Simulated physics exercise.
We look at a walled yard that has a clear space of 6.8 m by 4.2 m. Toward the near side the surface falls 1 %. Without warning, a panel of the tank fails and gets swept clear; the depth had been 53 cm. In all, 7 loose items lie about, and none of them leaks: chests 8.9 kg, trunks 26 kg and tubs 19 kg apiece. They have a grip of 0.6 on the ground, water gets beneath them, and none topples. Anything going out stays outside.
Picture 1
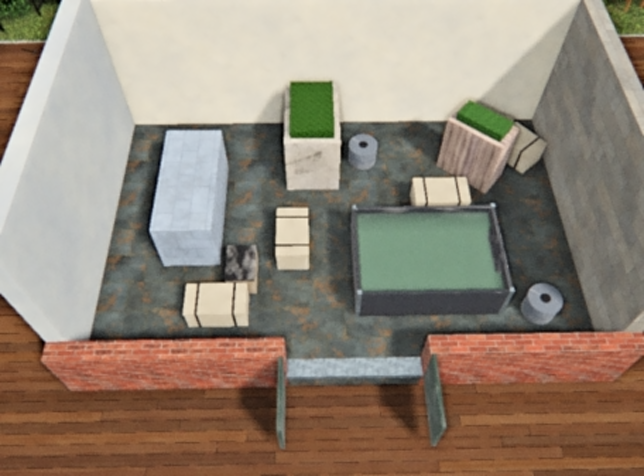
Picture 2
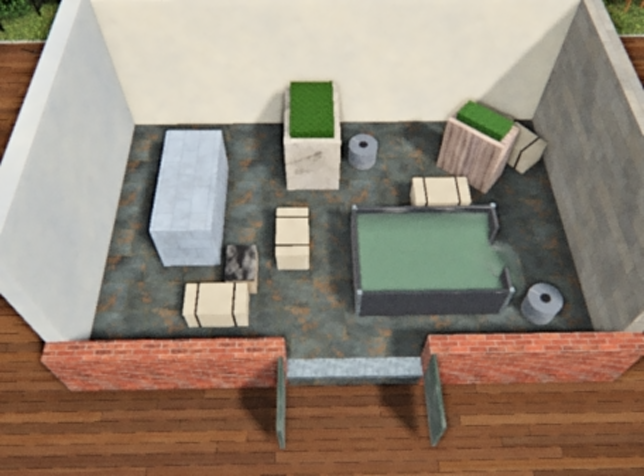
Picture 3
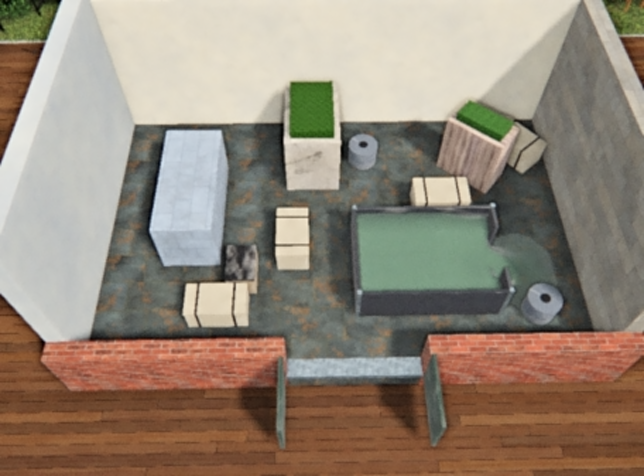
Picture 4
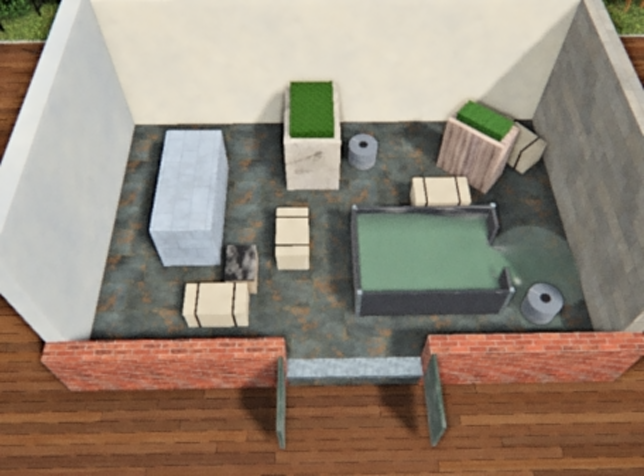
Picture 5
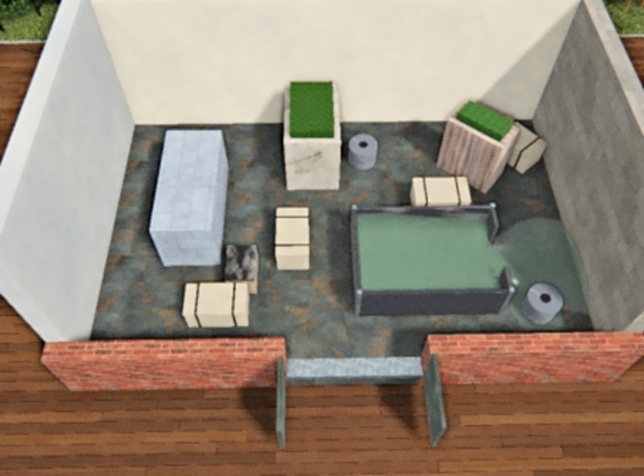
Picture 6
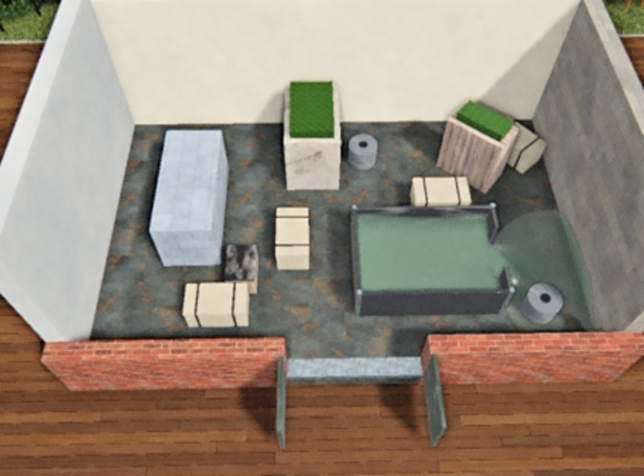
To begin with, a dark-walled tank of greenish water stands among pale boxes, planters and grey tubs in a walled yard. Its right side opens and water pours out across the floor, spreading around the nearby tub toward the right wall, while the boxes and tubs stay in place.
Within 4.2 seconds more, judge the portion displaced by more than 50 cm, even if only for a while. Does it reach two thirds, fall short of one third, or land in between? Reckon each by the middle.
It falls short of one third.
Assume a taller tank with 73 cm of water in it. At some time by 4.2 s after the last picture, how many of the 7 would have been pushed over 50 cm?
That would give 1.
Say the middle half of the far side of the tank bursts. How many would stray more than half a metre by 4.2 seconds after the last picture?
Result: 3.
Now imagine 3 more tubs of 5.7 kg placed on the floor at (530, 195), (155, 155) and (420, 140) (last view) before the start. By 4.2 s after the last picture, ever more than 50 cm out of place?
Order as listed: Beyond half a metre / inside half a metre / beyond half a metre.
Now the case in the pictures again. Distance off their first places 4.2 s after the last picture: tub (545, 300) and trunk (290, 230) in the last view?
In that order: 20 cm, 0 cm.
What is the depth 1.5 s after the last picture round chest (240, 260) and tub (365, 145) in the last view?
I'd estimate 0 cm for the first and 0 cm for the second.
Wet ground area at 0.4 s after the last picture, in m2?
About 5.0 m2.
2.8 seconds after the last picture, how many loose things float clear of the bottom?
I'd say 0 of them.
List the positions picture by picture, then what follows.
The first picture shows a tub at (545, 298), on the bottom; a chest at (241, 262), on the bottom; water covers 2.5 m2; 0 of 7 have shifted.
The second picture shows a tub at (545, 298) rests on the ground; a chest at (241, 262) rests on the ground; water covers 2.8 m2; 0 of 7 have shifted.
The third picture shows a tub at (545, 298) rests on the ground; a chest at (241, 262) rests on the ground; water covers 3.3 m2; 0 of 7 have shifted.
The fourth picture shows a tub at (545, 298), on the bottom; a chest at (241, 262), on the bottom; water covers 3.8 m2; 0 of 7 have shifted.
The fifth picture shows a tub at (545, 298) rests on the ground; a chest at (241, 262), on the bottom; water covers 4.1 m2; 0 of 7 have shifted.
The sixth picture shows a tub at (545, 298), on the bottom; a chest at (241, 262), on the bottom; 4.3 m2 under water; 0 of 7 have shifted.
Then, 0.4 s after the last picture 0 of 7 are over 50 cm from their spots; 0 afloat.
Then, 1.5 s after the last picture 0 of 7 are over 50 cm from their spots; 0 afloat.
Then, 2.8 s after the last picture 1 of 7 are over 50 cm from their spots; 0 afloat.
Then, 4.2 s after the last picture 1 of 7 are over 50 cm from their spots, and 1 have been at some point; 0 afloat.
